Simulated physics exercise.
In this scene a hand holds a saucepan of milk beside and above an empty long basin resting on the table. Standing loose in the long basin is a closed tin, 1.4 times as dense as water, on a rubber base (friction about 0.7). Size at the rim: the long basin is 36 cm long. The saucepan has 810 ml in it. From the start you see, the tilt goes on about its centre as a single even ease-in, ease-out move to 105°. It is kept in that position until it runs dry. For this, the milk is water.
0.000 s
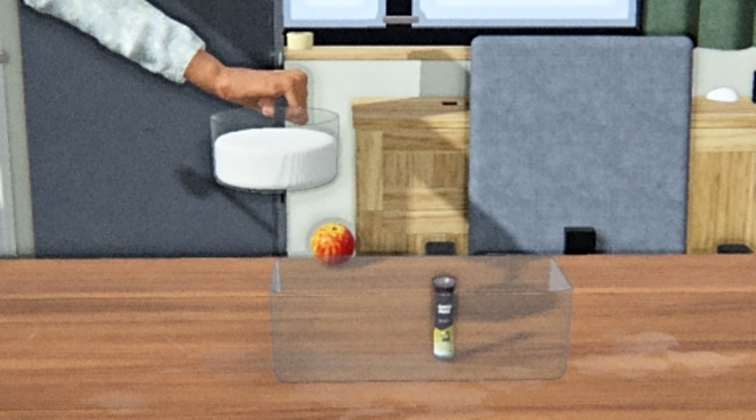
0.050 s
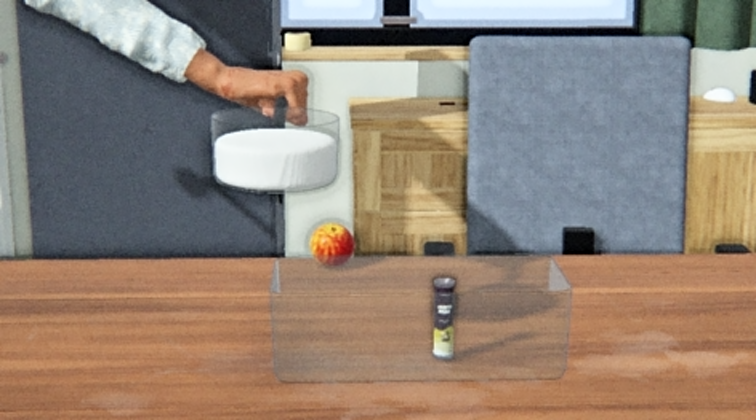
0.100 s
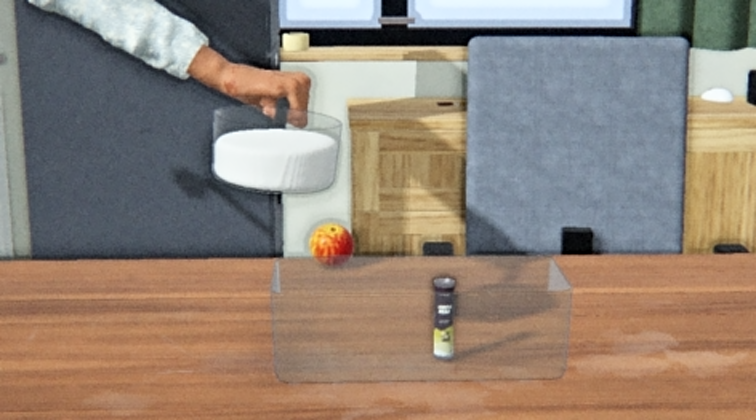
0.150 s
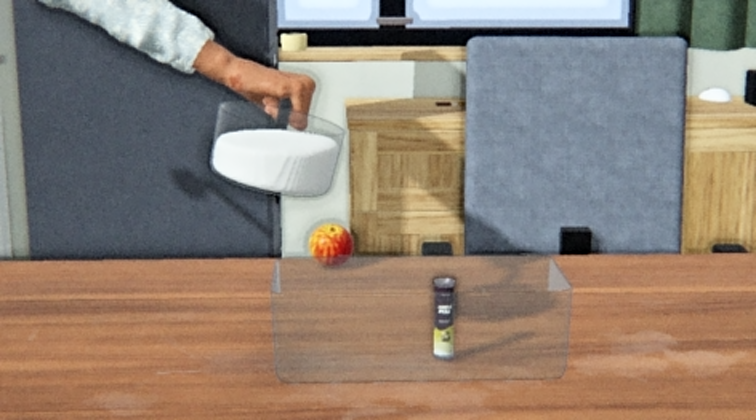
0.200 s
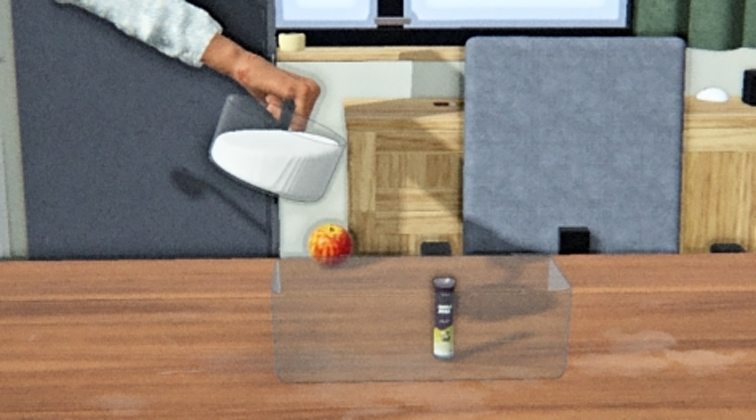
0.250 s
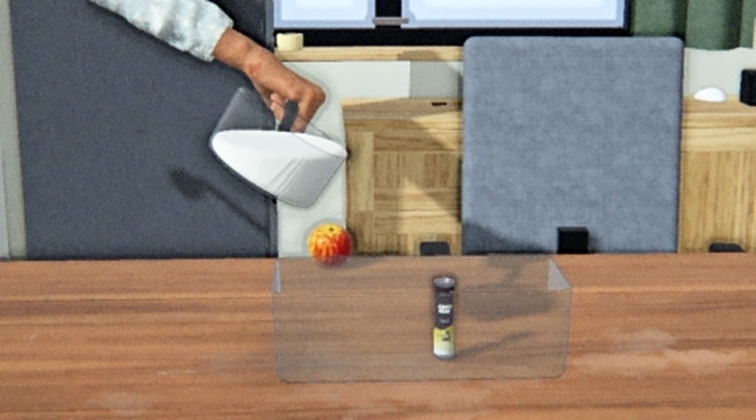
A hand tilting a clear saucepan of milk steadily to the right, above an empty long basin with a closed tin standing inside.
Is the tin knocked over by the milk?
I'd say it will ride it out.
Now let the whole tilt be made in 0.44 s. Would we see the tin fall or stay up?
Then the tin does not tip.
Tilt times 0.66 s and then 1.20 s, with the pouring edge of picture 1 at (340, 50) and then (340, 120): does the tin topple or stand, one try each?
First it remains upright; then it keeps standing.
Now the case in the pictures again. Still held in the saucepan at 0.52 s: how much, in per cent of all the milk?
Some 30 % of it is still there.
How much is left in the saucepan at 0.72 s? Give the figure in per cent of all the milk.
I'd estimate some 8 per cent.
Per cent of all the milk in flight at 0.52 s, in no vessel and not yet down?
Estimate: Some 48 % of the total.
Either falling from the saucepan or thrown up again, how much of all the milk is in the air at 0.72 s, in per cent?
About 8 per cent.
By 0.52 s the tilt is 94° and 31 per cent is still to pour; the tin stands where it began.
By 0.72 s the tilt is 105° and 8 per cent is still to pour; the tin stands where it began.
By 0.93 s the tilt is 105° and 1 per cent is still to pour; the tin stands where it began.
By 1.16 s the tilt is 105° and 0 per cent is still to pour; the tin stands where it began.
At rest the tin stands where it began.
